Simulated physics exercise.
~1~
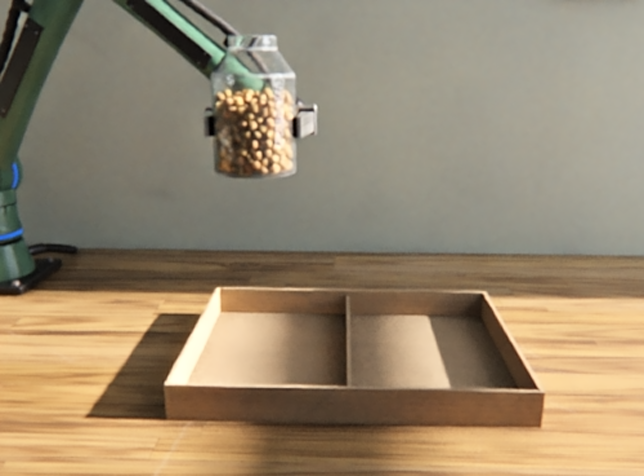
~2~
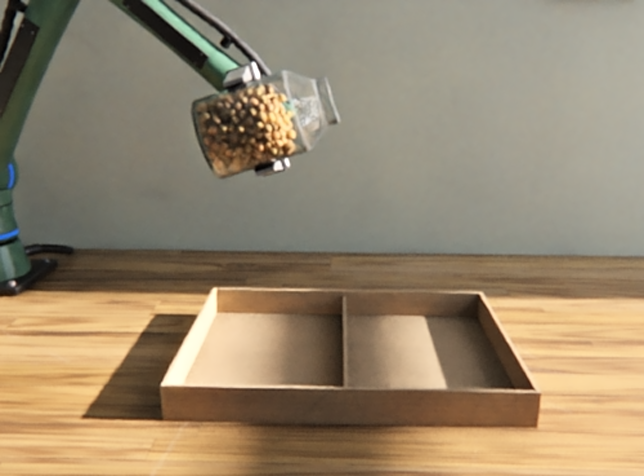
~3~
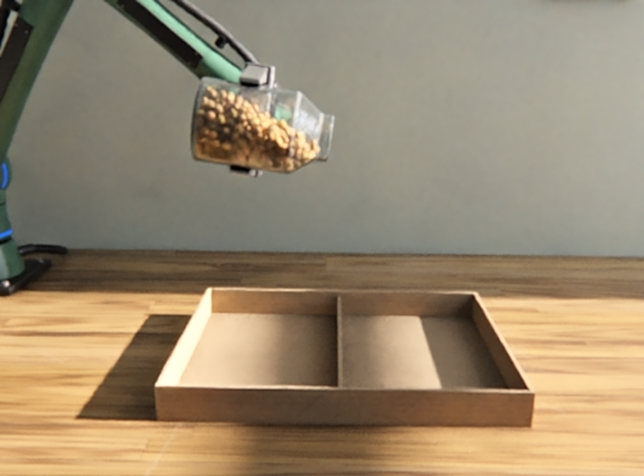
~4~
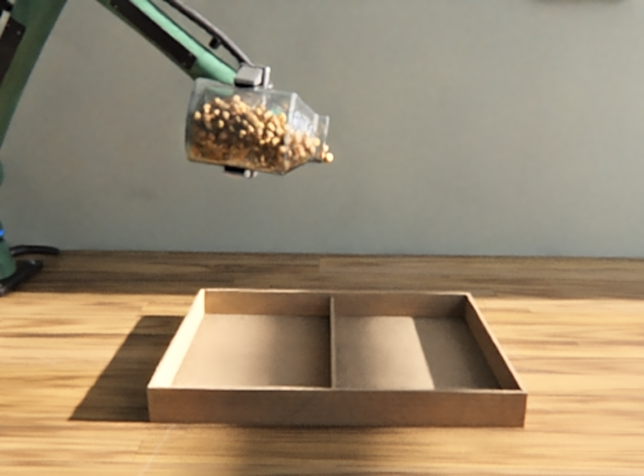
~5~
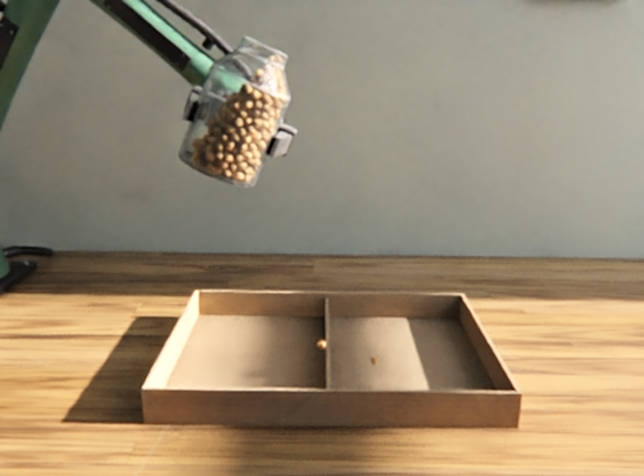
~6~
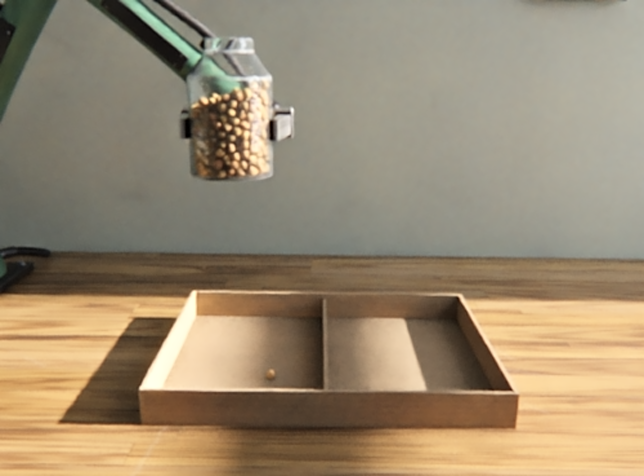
A robot arm tips a jar of chickpeas over a divided tray, then rights it, spilling very few.
